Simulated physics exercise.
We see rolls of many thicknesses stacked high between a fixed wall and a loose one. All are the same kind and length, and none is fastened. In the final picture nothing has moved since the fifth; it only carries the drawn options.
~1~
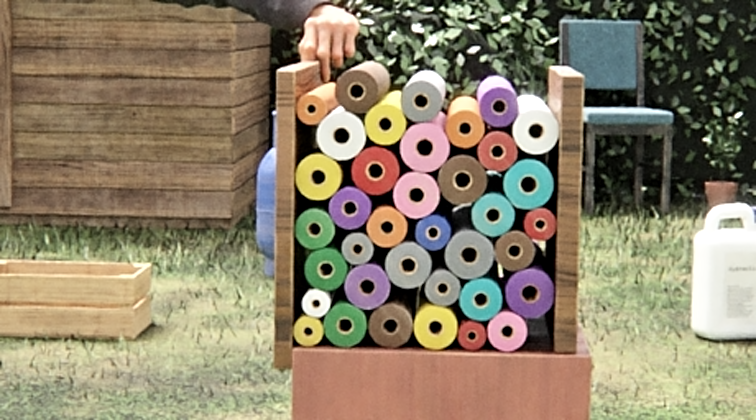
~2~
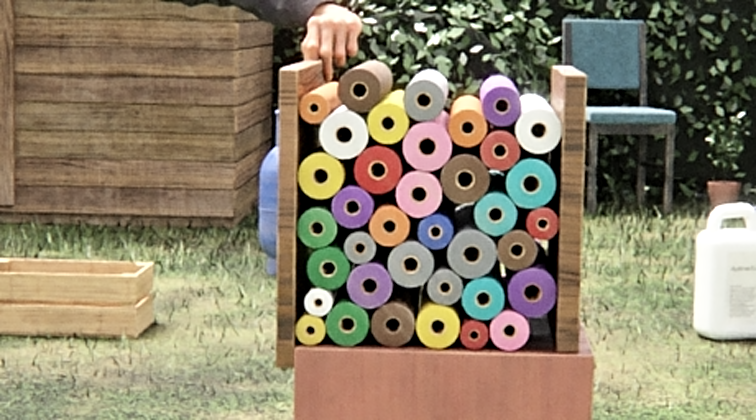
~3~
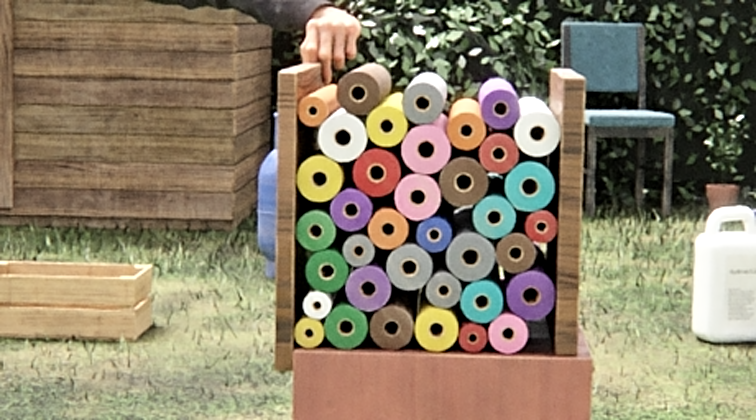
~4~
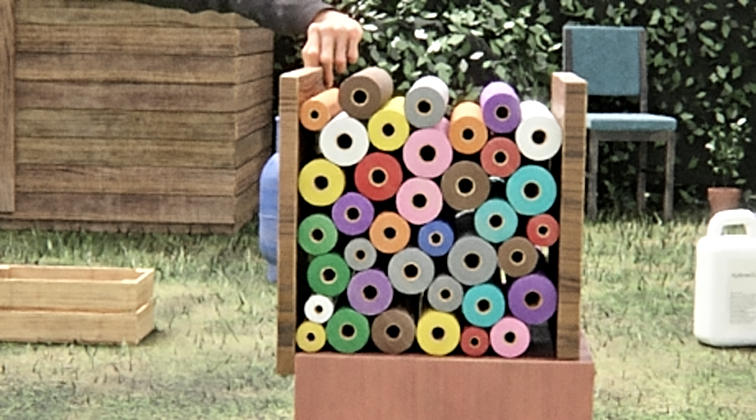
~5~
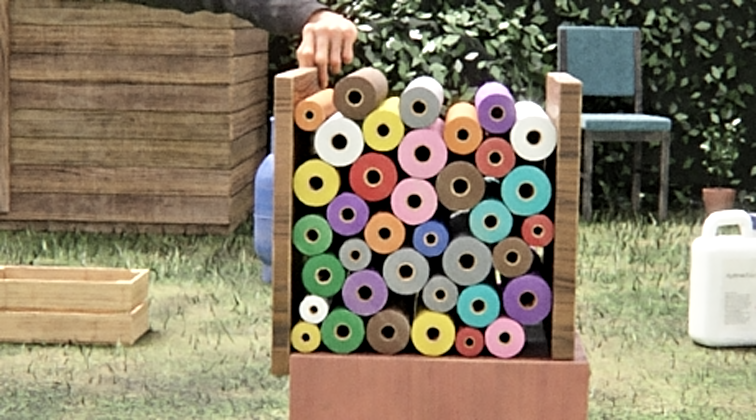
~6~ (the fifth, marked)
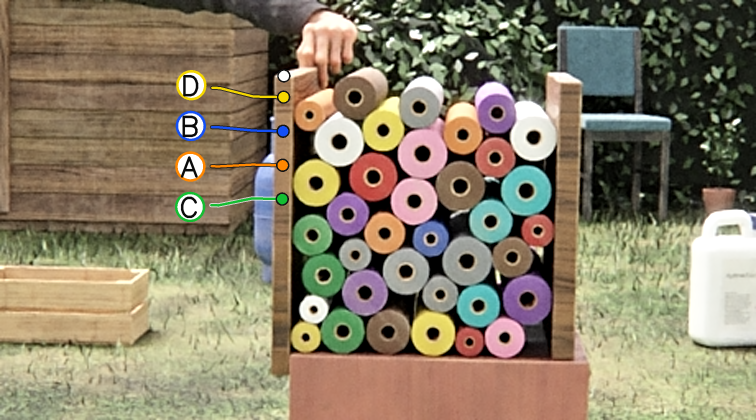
The clip shows a hand resting on the top left edge of an open wooden holder packed with stacked colourful rolls, outdoors on grass; the rolls stay in place, with almost no movement beyond slight shifts of the view.
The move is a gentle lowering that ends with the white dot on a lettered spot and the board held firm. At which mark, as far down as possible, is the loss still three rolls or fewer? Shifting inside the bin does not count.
Slide it to C.
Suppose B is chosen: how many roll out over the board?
The count is none.
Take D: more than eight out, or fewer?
It loses fewer than eight.
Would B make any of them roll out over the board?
No.
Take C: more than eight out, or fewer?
It loses fewer than eight.
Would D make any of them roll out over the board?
No, at D.
On the marked copy, A at (282, 165); B at (283, 131); C at (282, 199); D at (283, 97); the white dot at (284, 76).
Following C. Soon after the start, top of the board (293, 135).
Later, top of the board (292, 198).
In the end, top of the board (292, 198), one out over the board.
As for the rest, A none out over the board; B none out over the board; D none out over the board.
